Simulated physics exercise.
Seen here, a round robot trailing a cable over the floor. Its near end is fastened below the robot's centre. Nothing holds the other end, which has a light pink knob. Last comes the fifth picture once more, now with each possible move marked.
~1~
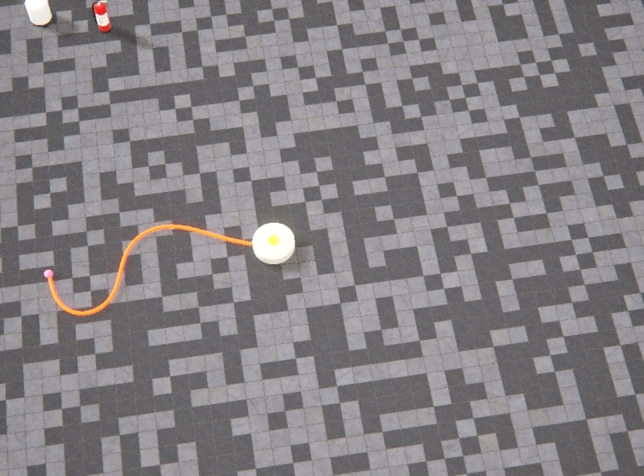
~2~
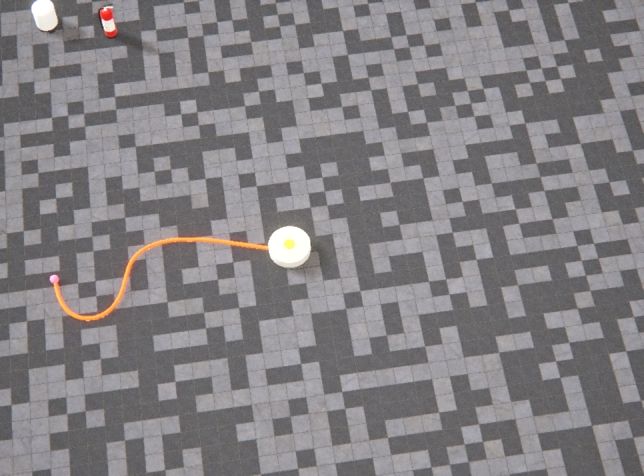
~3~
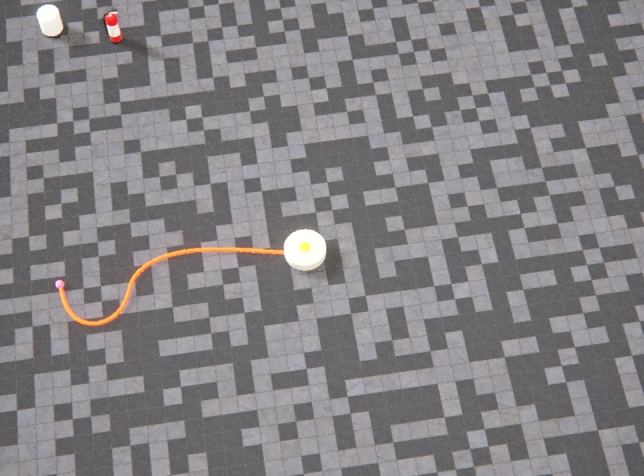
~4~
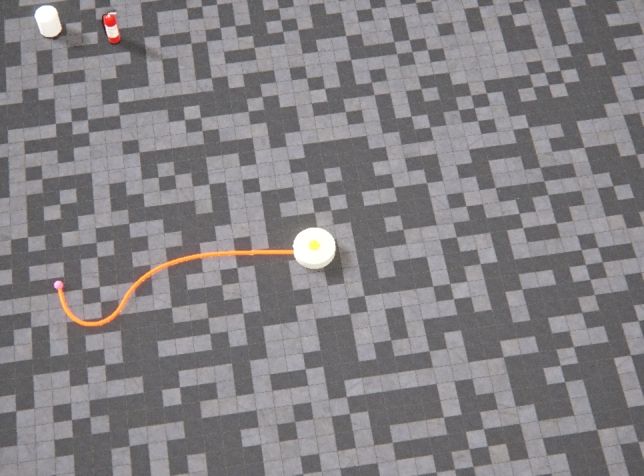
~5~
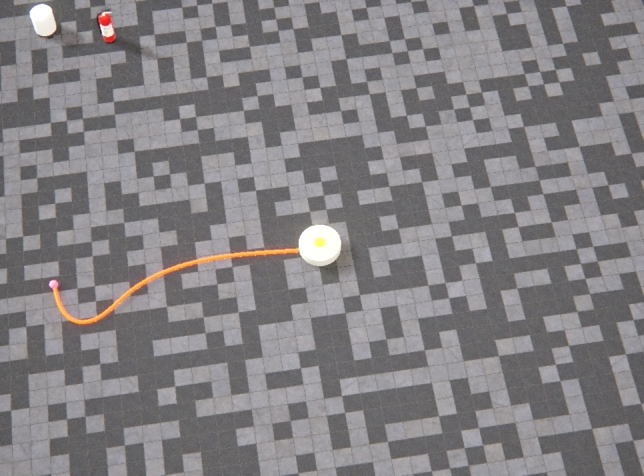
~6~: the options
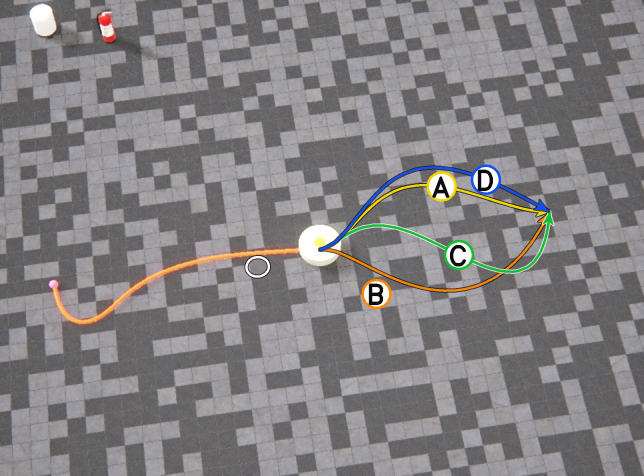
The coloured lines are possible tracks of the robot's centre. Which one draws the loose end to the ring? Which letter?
C is the one.
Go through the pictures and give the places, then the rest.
The first picture shows free end (49, 274); robot (274, 244).
The second picture shows robot (290, 248); free end (54, 279).
The third picture shows robot (305, 251); free end (60, 285).
The fourth picture shows robot (314, 249); free end (59, 285).
The fifth picture shows robot (320, 246); free end (54, 285).
On the marked copy, A from (320, 250) via (422, 185) to (550, 212); B from (320, 250) via (456, 290) to (549, 213); C from (320, 250) via (454, 253) to (550, 212); D from (320, 250) via (419, 169) to (548, 211); the ring at (258, 267).
With C. Early on, robot (420, 232), middle of the cable (265, 257), free end (115, 289).
Further on, robot (521, 267), middle of the cable (361, 264), free end (209, 270).
At the end, robot (551, 208), middle of the cable (409, 261), free end (257, 266); the free end is on the ring.
As for the rest, A leaves the free end at (249, 248); B leaves the free end at (260, 284); D leaves the free end at (251, 242).
